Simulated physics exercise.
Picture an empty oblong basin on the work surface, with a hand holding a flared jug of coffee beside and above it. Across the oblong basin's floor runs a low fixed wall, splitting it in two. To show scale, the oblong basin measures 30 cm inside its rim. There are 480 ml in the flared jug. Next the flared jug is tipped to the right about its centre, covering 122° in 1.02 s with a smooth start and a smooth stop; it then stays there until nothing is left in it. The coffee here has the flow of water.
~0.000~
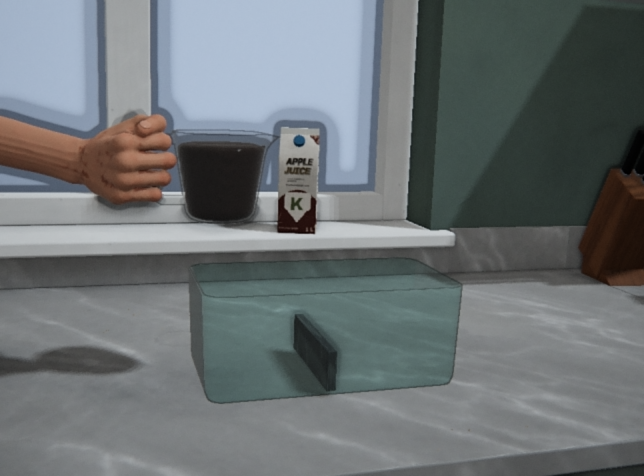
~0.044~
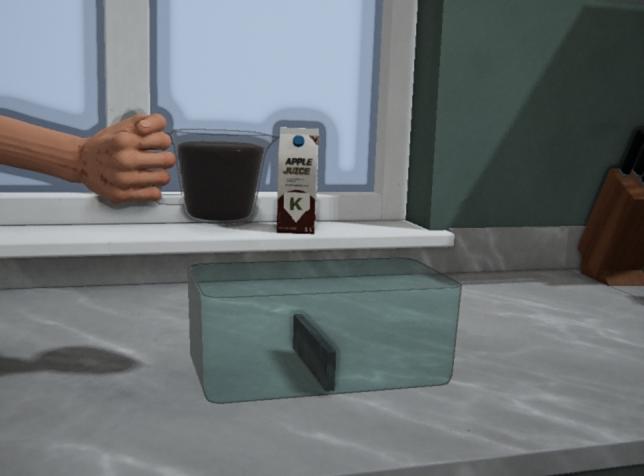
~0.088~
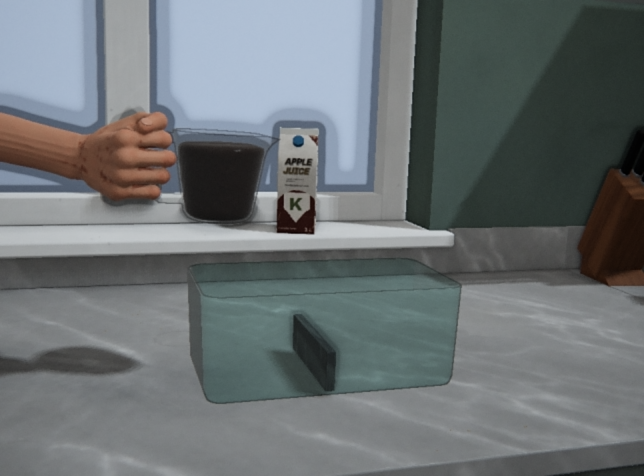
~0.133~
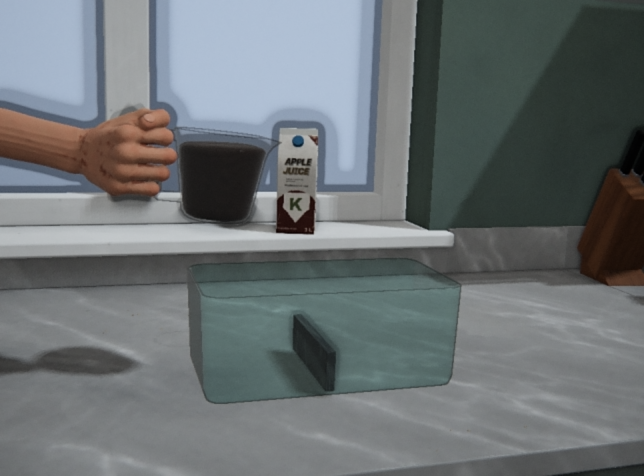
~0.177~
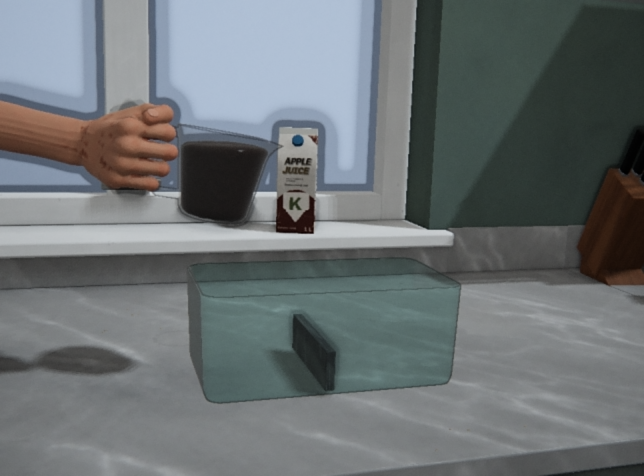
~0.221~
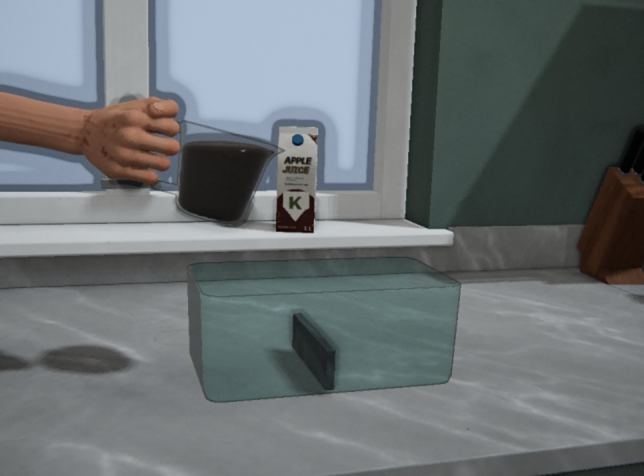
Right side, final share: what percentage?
52 per cent.
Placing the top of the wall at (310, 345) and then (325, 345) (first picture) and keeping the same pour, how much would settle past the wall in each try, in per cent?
Roughly 65 per cent, then 35 per cent.
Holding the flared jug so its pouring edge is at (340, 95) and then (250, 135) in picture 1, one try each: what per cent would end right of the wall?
Respectively about 90 and 10 percent.
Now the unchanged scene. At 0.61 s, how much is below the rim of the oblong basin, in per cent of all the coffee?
I'd put it near 18 percent.
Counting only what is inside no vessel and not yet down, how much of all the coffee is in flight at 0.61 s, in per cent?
Near 26 per cent of it all.
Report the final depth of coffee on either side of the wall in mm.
Depths: Left near 10 mm, right near 10 mm.
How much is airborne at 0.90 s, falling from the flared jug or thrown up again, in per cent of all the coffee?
5 per cent or so.
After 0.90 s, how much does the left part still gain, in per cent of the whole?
Change: Approx. 7 %.
Then, 0.61 s in, the tilt is 80° and 57 per cent is still to pour, 1 is left of the wall and 17 right of it.
Then, 0.90 s in, the tilt is 118° and 3 per cent is still to pour, 40 is left of the wall and 51 right of it.
Then, 1.20 s in, the tilt is 122° and 0 per cent is still to pour, 47 is left of the wall and 52 right of it.
Then, 1.52 s in, the tilt is 122° and 0 per cent is still to pour, 47 is left of the wall and 52 right of it.
Finally, 47 per cent lies left of the wall, 52 right of it and 1 outside.
